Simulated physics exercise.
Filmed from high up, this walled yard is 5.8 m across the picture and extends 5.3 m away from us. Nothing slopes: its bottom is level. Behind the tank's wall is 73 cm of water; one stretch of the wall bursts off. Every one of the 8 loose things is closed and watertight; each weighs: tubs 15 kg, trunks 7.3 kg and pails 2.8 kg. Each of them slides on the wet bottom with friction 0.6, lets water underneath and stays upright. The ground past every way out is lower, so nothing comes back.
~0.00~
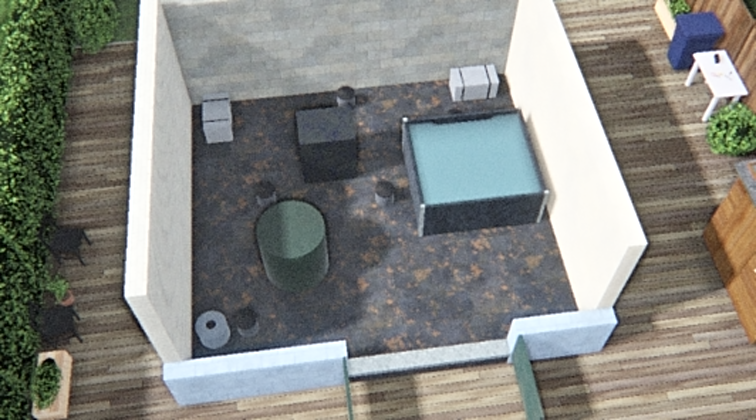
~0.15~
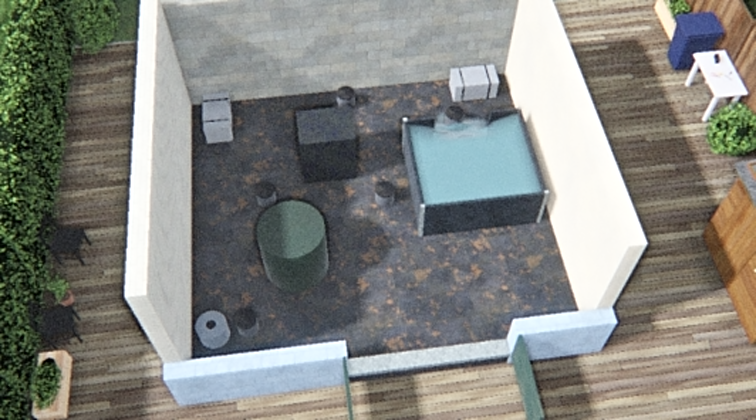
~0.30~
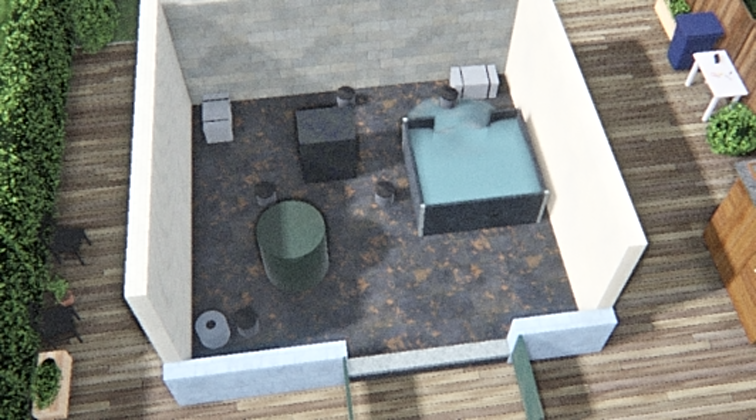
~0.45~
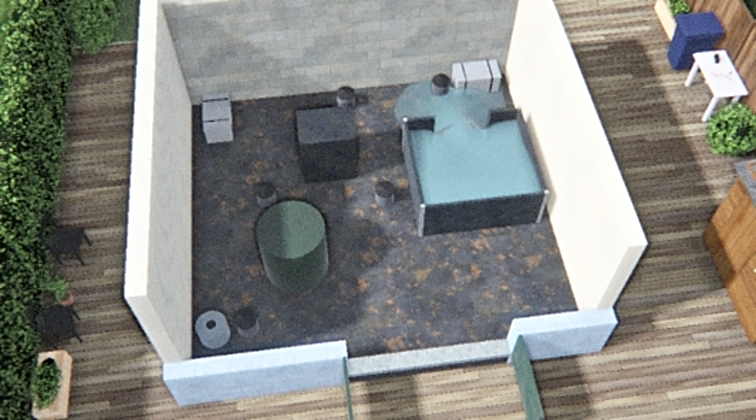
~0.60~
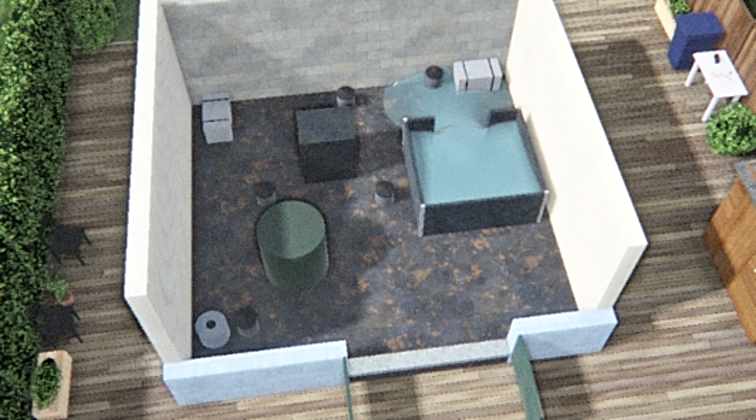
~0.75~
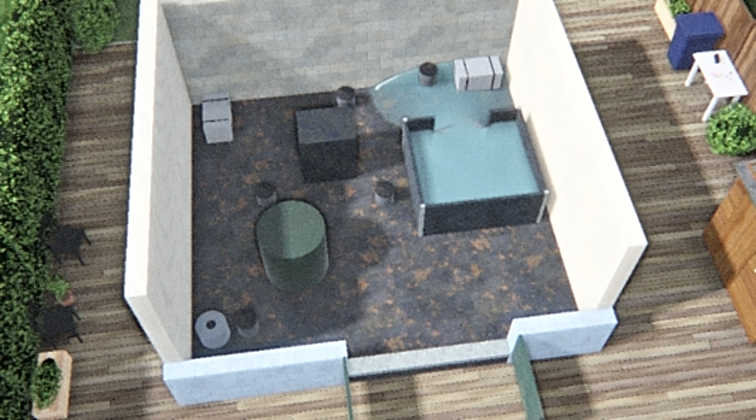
Water pouring through a gap in the back of a tank, spreading over a walled yard's floor and shifting a dark pail leftward.
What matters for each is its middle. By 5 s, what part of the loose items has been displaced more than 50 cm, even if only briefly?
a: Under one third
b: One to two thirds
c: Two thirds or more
b, one to two thirds.
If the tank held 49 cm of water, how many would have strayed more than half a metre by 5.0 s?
In that case the number is 4.
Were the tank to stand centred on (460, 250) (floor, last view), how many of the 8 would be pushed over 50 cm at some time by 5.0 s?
Count: 4.
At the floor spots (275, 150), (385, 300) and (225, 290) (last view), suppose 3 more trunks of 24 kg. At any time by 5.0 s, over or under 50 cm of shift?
So it's gets above, then stays below, then stays below.
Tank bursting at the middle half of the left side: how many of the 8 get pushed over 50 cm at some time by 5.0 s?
Then it comes to 7 of them.
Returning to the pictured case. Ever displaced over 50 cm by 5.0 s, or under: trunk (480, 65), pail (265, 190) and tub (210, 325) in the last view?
Well, in turn that's topping it, not reaching it, not reaching it.
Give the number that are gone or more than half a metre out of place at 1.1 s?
At that moment it comes to 1.
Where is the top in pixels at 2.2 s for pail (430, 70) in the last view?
It ends up close to (252, 117).
After 1.1 s 1 of 8 are over 50 cm from their spots; 2 afloat.
After 2.2 s 2 of 8 are over 50 cm from their spots; 3 afloat.
After 3.5 s 2 of 8 are over 50 cm from their spots; 3 afloat.
After 5.0 s 3 of 8 are over 50 cm from their spots, and 4 have been at some point; 3 afloat.
